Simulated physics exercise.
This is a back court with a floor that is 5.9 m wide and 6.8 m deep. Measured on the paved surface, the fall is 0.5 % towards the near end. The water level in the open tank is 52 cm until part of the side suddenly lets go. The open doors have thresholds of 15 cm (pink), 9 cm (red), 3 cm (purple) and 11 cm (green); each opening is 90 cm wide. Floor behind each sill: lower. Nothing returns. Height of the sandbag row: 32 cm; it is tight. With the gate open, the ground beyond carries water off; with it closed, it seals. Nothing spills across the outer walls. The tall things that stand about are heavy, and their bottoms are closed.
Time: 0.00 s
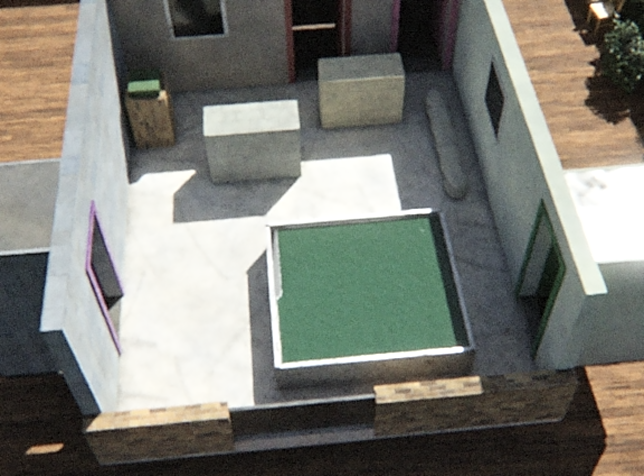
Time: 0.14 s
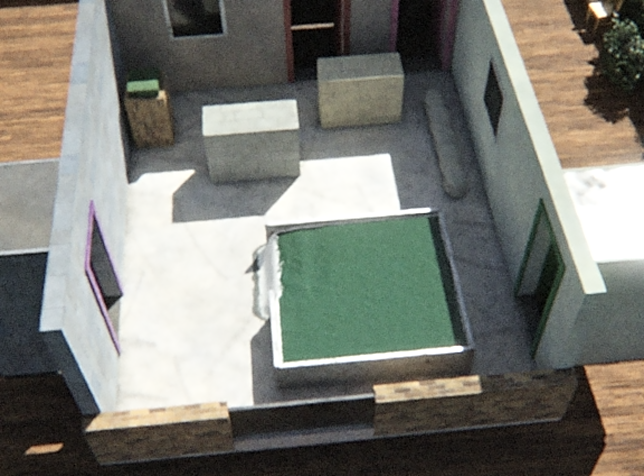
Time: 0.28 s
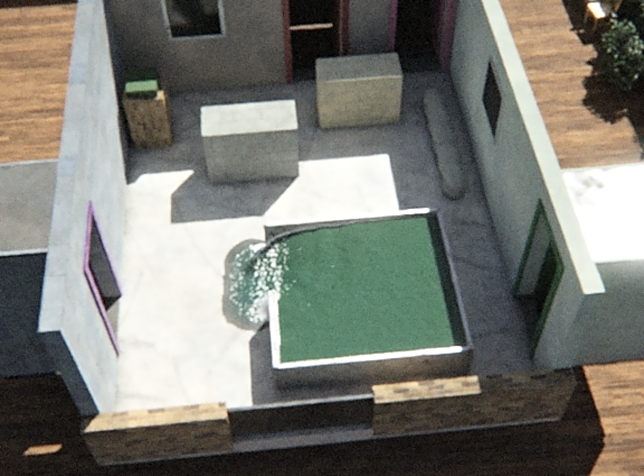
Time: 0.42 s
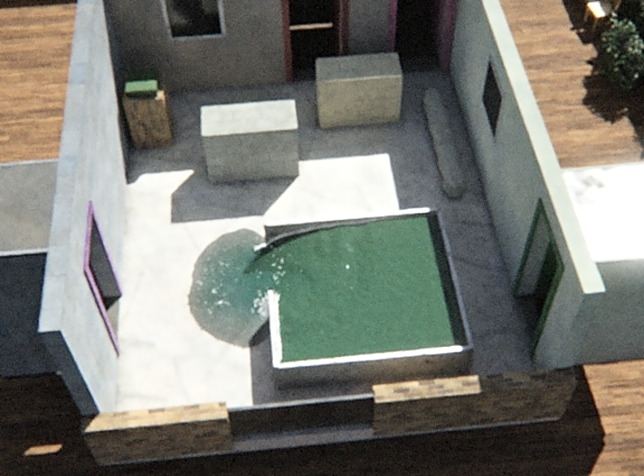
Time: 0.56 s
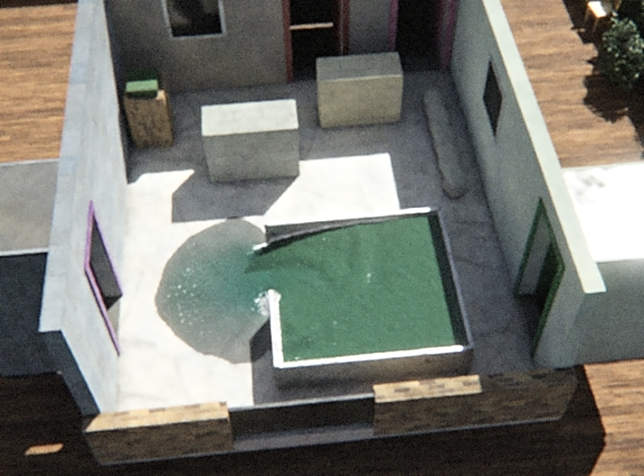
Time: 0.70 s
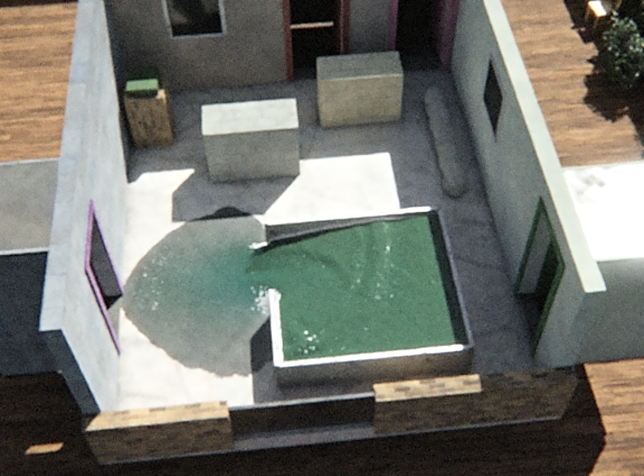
In a walled court with a pale paved floor, green water sits still in an open rectangular tank, then pours out through a gap in its left side and spreads leftward across the floor in a widening rounded pool.
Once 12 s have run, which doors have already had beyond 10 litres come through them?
After 12 s: The pink door has not yet; the red door has not yet; the purple door already has; the green door has not yet.
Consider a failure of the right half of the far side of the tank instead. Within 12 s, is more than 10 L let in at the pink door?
Then pink exceeds it.
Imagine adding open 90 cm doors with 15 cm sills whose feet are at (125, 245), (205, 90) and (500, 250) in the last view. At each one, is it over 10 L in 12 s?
First doorway gets there, second falls short, third falls short.
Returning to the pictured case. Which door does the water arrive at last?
It is the green one.
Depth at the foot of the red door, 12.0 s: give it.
Reading: Close to 7.0 cm.
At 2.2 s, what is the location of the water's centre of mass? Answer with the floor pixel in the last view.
Pixel position near (309, 293).
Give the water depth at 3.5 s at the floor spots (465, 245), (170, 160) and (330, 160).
About 0, 22 and 0 cm respectively.
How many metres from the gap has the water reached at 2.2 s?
That comes to near 4.4 m out.
After 1.4 s water covers 20 % of the floor and is deepest (30 cm) near (264, 261); pink door not reached, red door not reached, purple door 12 cm at the sill, 42 L in, green door not reached.
After 2.2 s water covers 30 % of the floor and is deepest (30 cm) near (135, 282); pink door not reached, red door not reached, purple door 17 cm at the sill, 141 L in, green door not reached.
After 3.5 s water covers 45 % of the floor and is deepest (27 cm) near (140, 153); pink door not reached, red door not reached, purple door 19 cm at the sill, 320 L in, green door not reached.
After 7.0 s water covers 80 % of the floor and is deepest (17 cm) near (140, 153); pink door 8 cm at the sill, 0 L in, red door 6 cm at the sill, 0 L in, purple door 13 cm at the sill, 563 L in, green door 2 cm at the sill, 0 L in.
After 12.0 s water covers 95 % of the floor and is deepest (14 cm) near (510, 397); pink door 9 cm at the sill, 0 L in, red door 7 cm at the sill, 0 L in, purple door 9 cm at the sill, 724 L in, green door 11 cm at the sill, 0 L in.
